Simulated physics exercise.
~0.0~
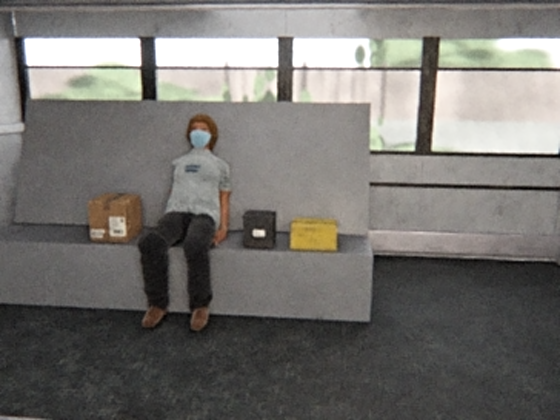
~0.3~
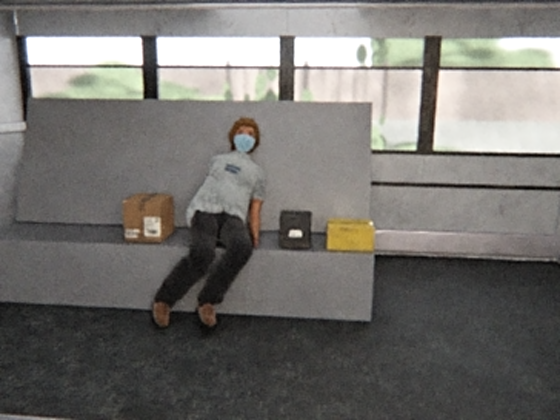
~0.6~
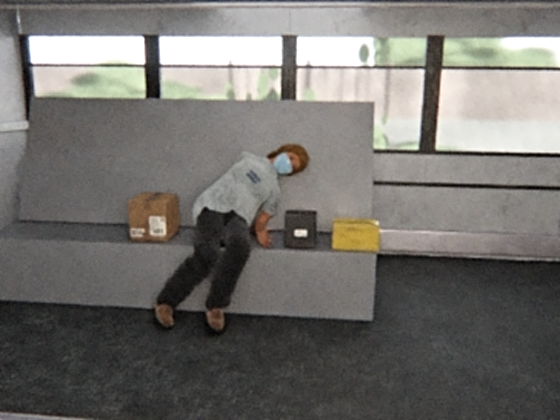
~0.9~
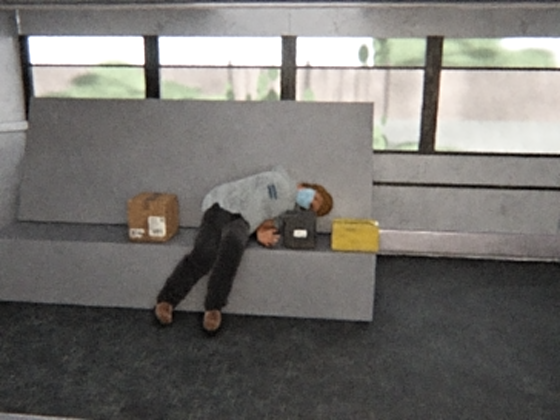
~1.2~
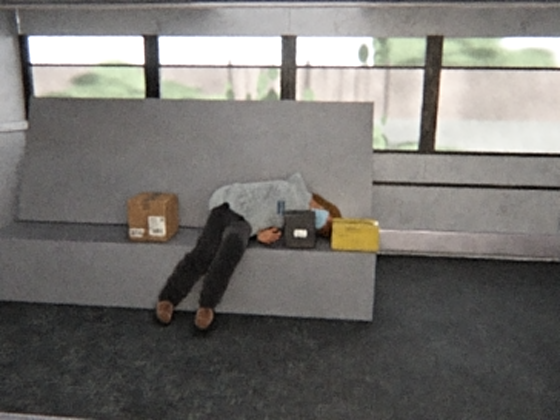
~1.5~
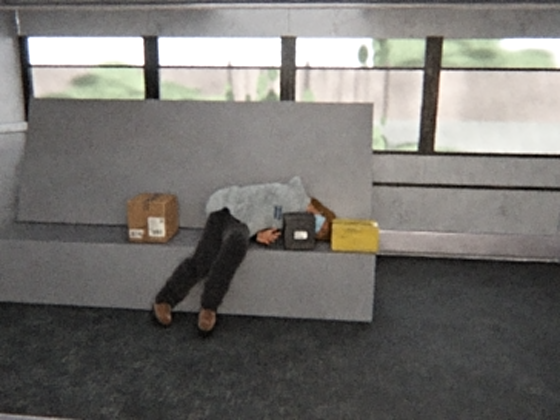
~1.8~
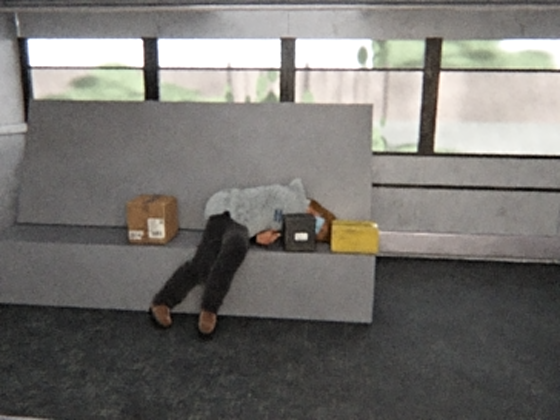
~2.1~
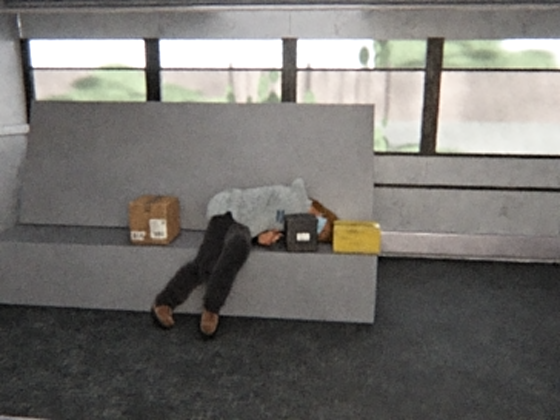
We see a masked person seated on a grey bench beneath windows, between a brown box and black and yellow boxes. Person and boxes slide a little right, then the person topples right and ends slumped sideways behind the black box, feet down, all three boxes still on the bench.
